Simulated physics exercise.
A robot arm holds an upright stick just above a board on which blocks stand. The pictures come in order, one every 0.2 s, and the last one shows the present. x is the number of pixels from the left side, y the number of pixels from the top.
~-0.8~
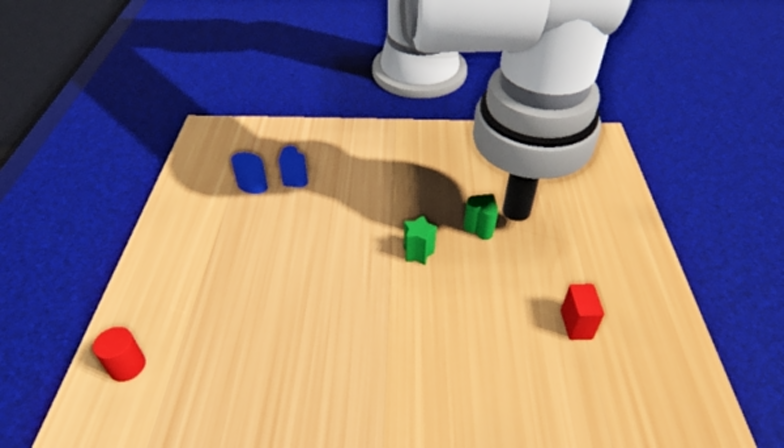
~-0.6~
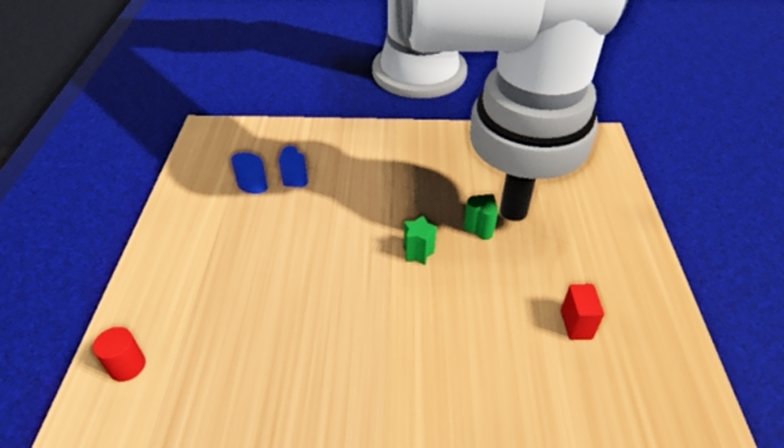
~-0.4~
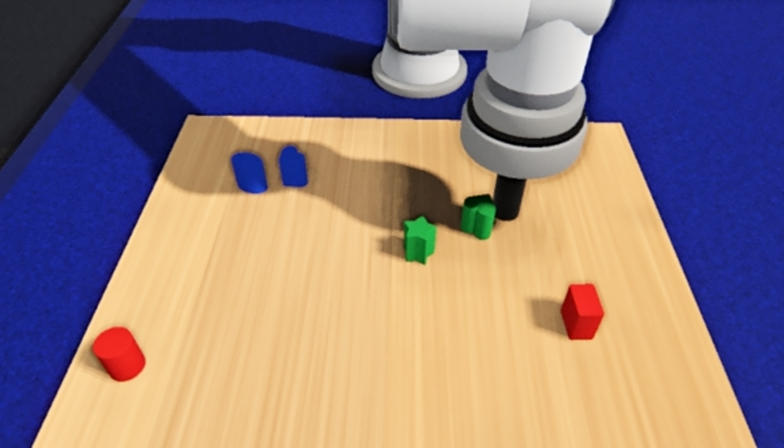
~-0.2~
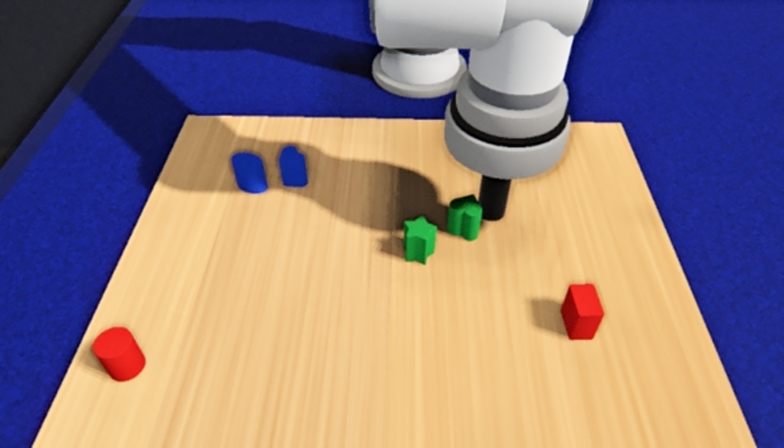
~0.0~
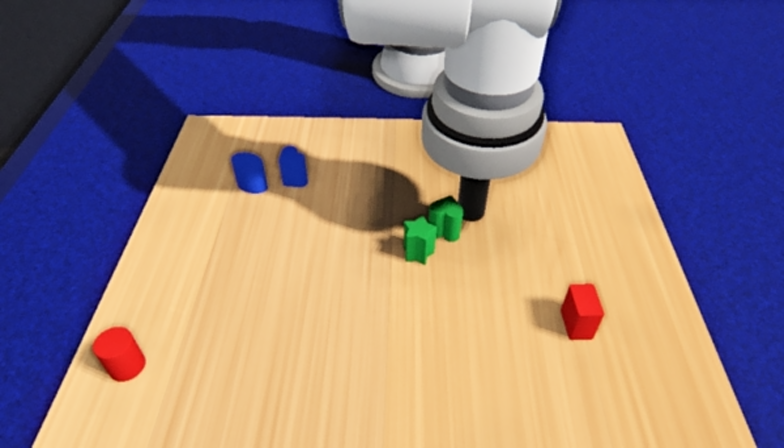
Robot arm with a black stick pushing a green block left across a wooden board until it sits beside a green star.
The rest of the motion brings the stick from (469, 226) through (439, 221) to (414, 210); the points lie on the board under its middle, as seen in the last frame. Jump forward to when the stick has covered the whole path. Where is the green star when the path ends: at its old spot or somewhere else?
That block will keep its spot.
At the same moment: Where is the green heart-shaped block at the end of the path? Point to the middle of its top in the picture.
So, by the moment the path ends, you'll find the top centre of the green heart-shaped block at (418, 208).
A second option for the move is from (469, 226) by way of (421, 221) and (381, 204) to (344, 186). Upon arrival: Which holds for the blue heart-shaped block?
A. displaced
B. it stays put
Choice B: It stays put.
The first path, step by step. Halfway along, stick at (440, 207); green heart-shaped block at (422, 208), turned 20° anticlockwise.
At the end, stick at (415, 196); green star in place; green heart-shaped block at (418, 208), turned 35° anticlockwise.
